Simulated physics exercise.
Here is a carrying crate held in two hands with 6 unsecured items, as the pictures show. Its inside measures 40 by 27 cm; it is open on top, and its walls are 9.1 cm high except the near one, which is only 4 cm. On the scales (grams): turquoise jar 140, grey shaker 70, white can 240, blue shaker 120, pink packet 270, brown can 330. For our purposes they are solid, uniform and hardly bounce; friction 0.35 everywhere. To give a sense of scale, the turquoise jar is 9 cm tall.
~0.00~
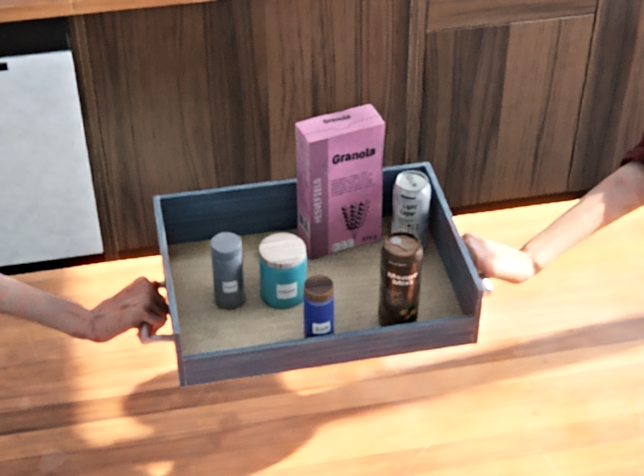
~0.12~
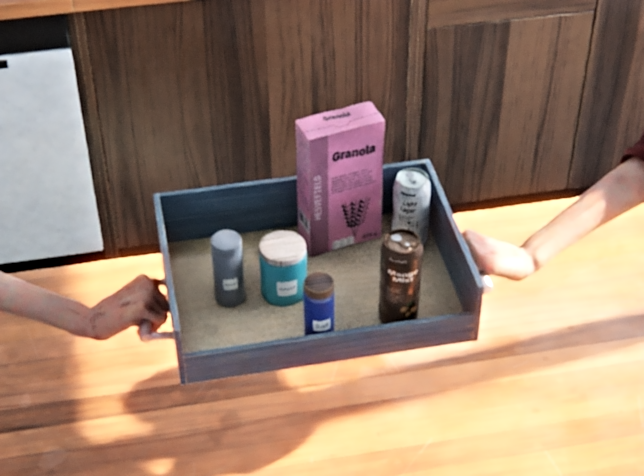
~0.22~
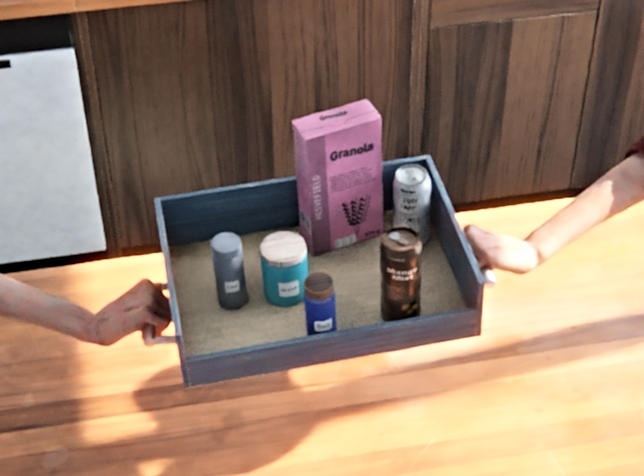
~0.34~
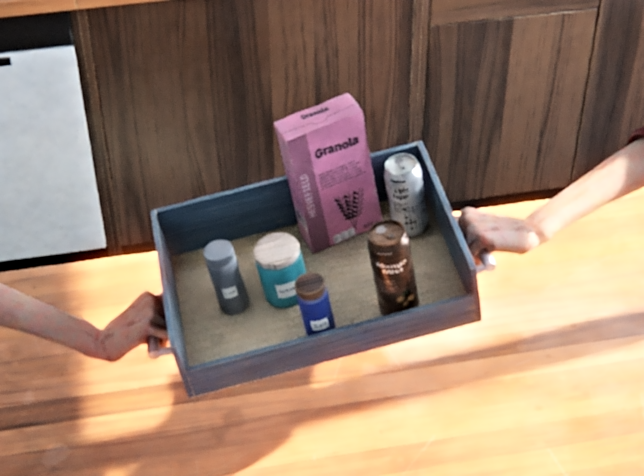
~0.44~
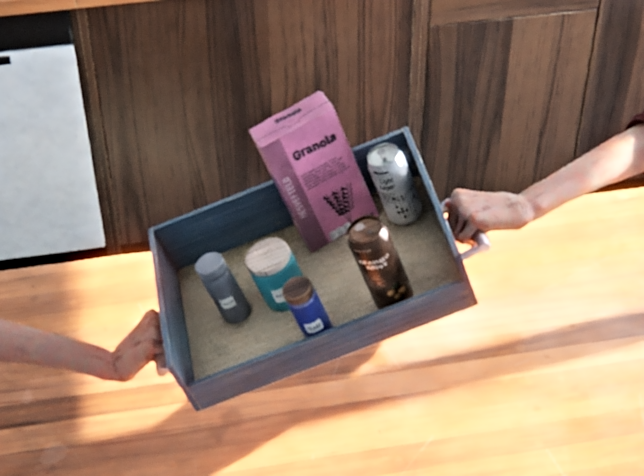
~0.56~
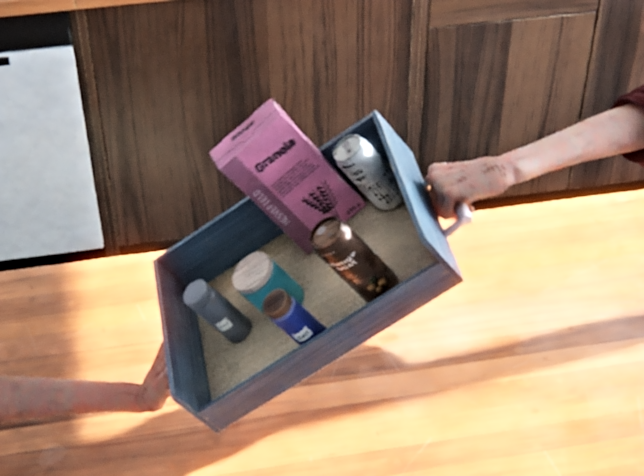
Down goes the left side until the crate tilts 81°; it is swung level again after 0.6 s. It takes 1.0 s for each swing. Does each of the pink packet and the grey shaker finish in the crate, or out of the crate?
The pink packet finishes out of the crate; the grey shaker finishes in the crate.
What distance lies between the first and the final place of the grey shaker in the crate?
6 cm.
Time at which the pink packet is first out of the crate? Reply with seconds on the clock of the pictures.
At around 1.0 seconds on the pictures' clock.
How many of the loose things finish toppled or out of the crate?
My answer is 3.
Around 1.06 s, crate tipped 81°, left side down; pink packet now out of the crate; grey shaker shifted 6 cm near (259, 372); brown can tipped 52° against what carries it.
Around 2.16 s, crate tipped 47°, left side down; white can and brown can now out of the crate; grey shaker shifted 6 cm near (204, 344); blue shaker tipped 8° against what carries it.
Finally (3.2 s), out of the crate, white can, pink packet and brown can; not toppled but over 5 cm from the start, turquoise jar, grey shaker and blue shaker. In the last view, pink packet near (81, 376), grey shaker near (187, 271).
